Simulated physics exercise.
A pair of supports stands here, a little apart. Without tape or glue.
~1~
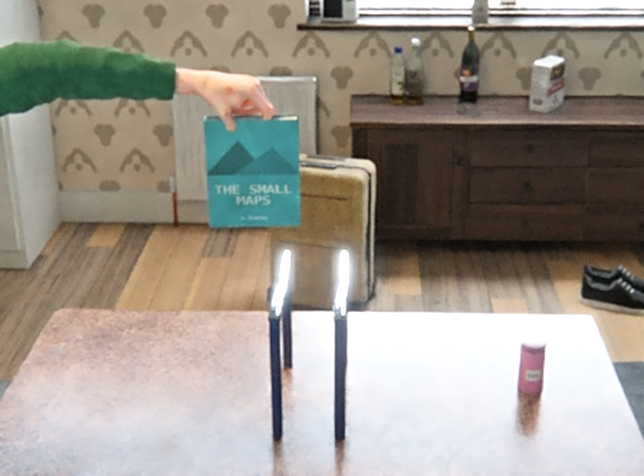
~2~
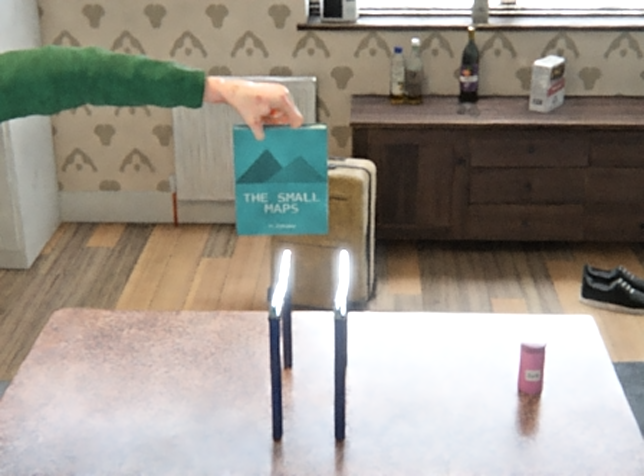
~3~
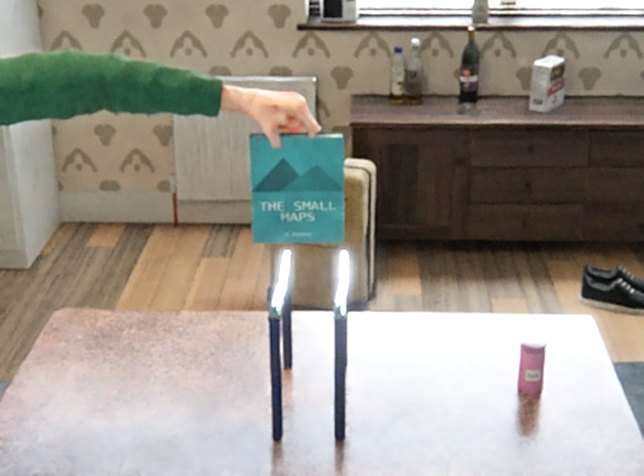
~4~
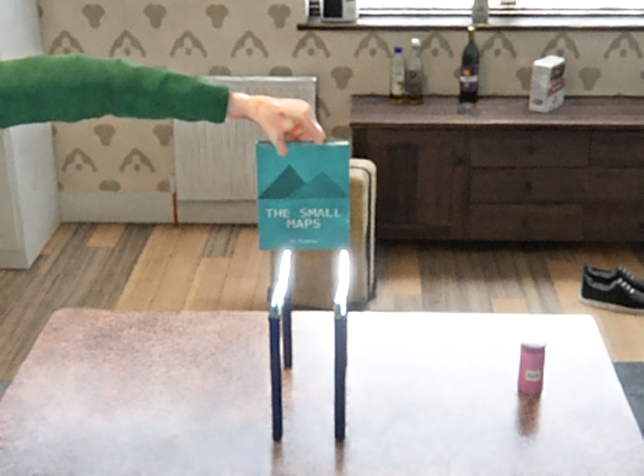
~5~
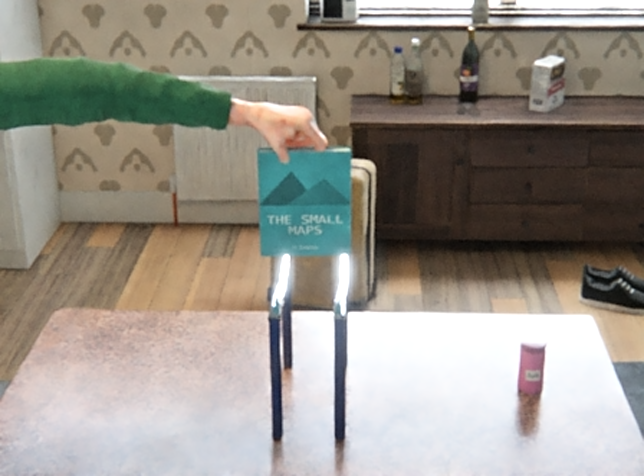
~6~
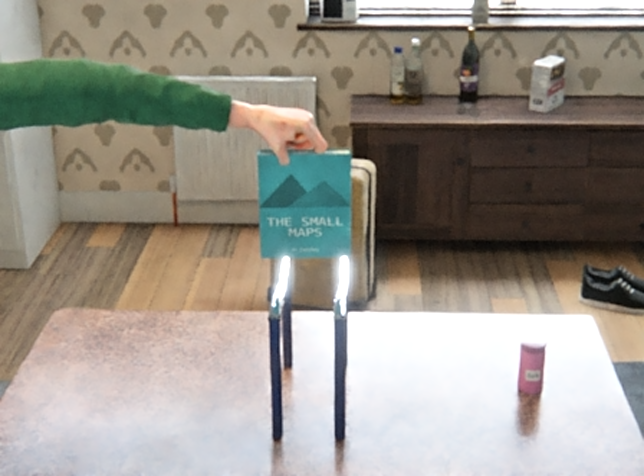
A hand in a green sleeve reaches in from the left, gripping a turquoise book titled "The Small Maps" above a table in a patterned-wallpaper room, seen from slightly above by a still camera. Two dark supports with bright tops stand apart mid-table, a pink shaker to the right, a suitcase and dark sideboard behind. The hand carries the book a short way right and slightly down, slowing, then holds it still over the gap.
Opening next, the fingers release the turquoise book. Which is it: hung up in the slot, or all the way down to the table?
Chances are it won't go through.
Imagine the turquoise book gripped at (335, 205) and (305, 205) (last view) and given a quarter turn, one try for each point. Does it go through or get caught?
The first time it does not get through, and the second time it makes it through.
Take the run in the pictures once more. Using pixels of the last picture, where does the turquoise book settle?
In the last picture, near pixel (306, 231).
Then, 0.10 s after the last picture, things are still on the move.
Then, 0.20 s after the last picture, turquoise book slid a little near (306, 229).
Then, 0.50 s after the last picture, turquoise book resting near (305, 230).
At rest, moved from the start, turquoise book; pink shaker in place. Seen from the same camera at the end, turquoise book near (306, 231). The book stays on top.
